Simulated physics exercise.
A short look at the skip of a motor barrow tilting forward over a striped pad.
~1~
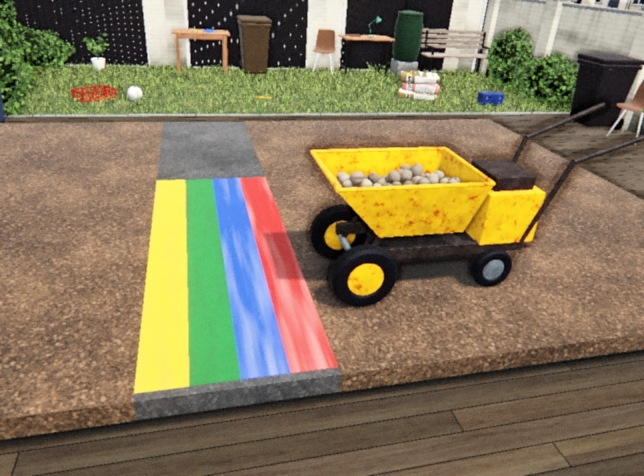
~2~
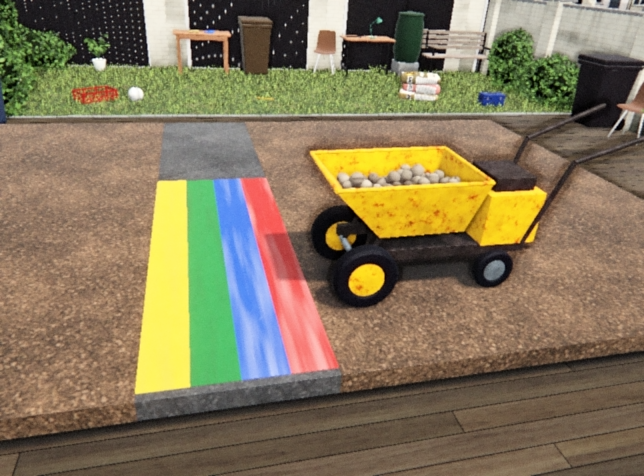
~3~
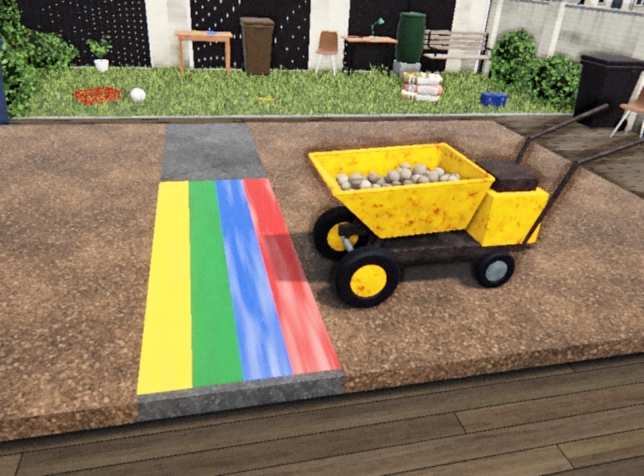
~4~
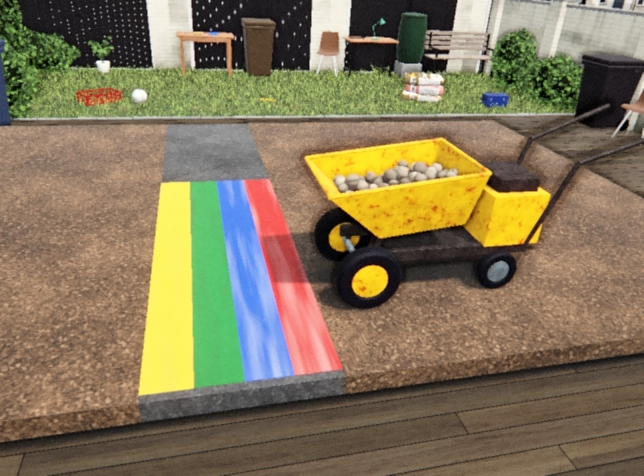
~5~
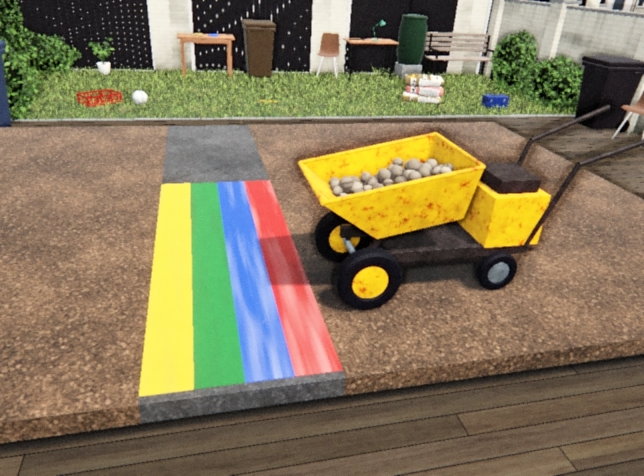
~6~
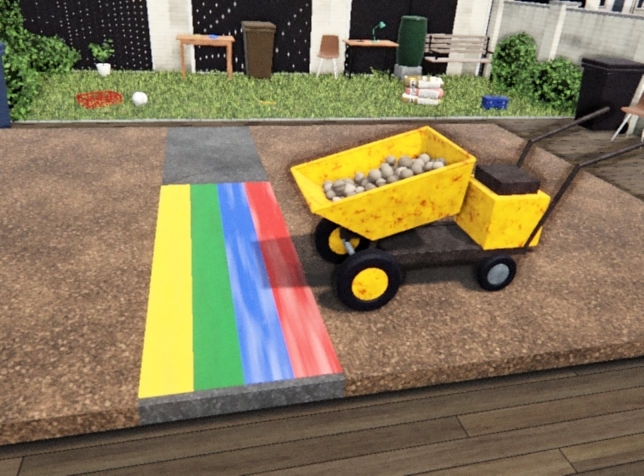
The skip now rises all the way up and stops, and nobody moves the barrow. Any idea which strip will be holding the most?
Most likely the green strip.
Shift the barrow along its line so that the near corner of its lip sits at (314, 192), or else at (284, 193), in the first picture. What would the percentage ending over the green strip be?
Close to 40 in a hundred, and close to 10 in a hundred.
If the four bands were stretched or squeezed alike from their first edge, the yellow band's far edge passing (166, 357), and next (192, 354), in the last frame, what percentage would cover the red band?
In turn, 0 and 0 in a hundred.
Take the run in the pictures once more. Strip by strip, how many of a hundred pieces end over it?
Shares by strip - red: 0 per cent; blue: 25 per cent; green: 35 per cent; yellow: 20 per cent.
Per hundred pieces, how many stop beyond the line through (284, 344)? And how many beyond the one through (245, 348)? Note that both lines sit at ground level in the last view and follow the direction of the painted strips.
Close to 90 % and 70 %, in that order.
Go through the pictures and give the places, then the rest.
The first picture shows lip of the skip (338, 191), level; top of the load (417, 183), river pebbles; red strip (303, 332); blue strip (258, 337); green strip (212, 342); yellow strip (164, 348).
The second picture shows lip of the skip (338, 192), level; top of the load (417, 183).
The third picture shows lip of the skip (335, 194), tipped barely; top of the load (417, 181).
The fourth picture shows lip of the skip (331, 198), tipped a little; top of the load (429, 176).
The fifth picture shows lip of the skip (323, 203), tipped a little; top of the load (430, 183).
The sixth picture shows lip of the skip (314, 210), tipped clearly; top of the load (423, 176); red strip (307, 337); blue strip (262, 342); green strip (216, 347); yellow strip (168, 352).
Just after the last frame, skip tipped steeply; every one in the skip.
A moment on, skip tipped right over; the larger part in the skip; about a tenth over the blue strip; about a tenth over the green strip; just a few falling.
Further on, skip tipped right over; about a tenth in the skip; roughly a quarter over the blue strip; roughly a third over the green strip; roughly a quarter over the yellow strip; about a tenth off the paint.
When it is over, skip tipped right over; about a tenth in the skip; not one over the red strip; roughly a quarter over the blue strip; roughly a third over the green strip; roughly a quarter over the yellow strip; about a tenth off the paint.
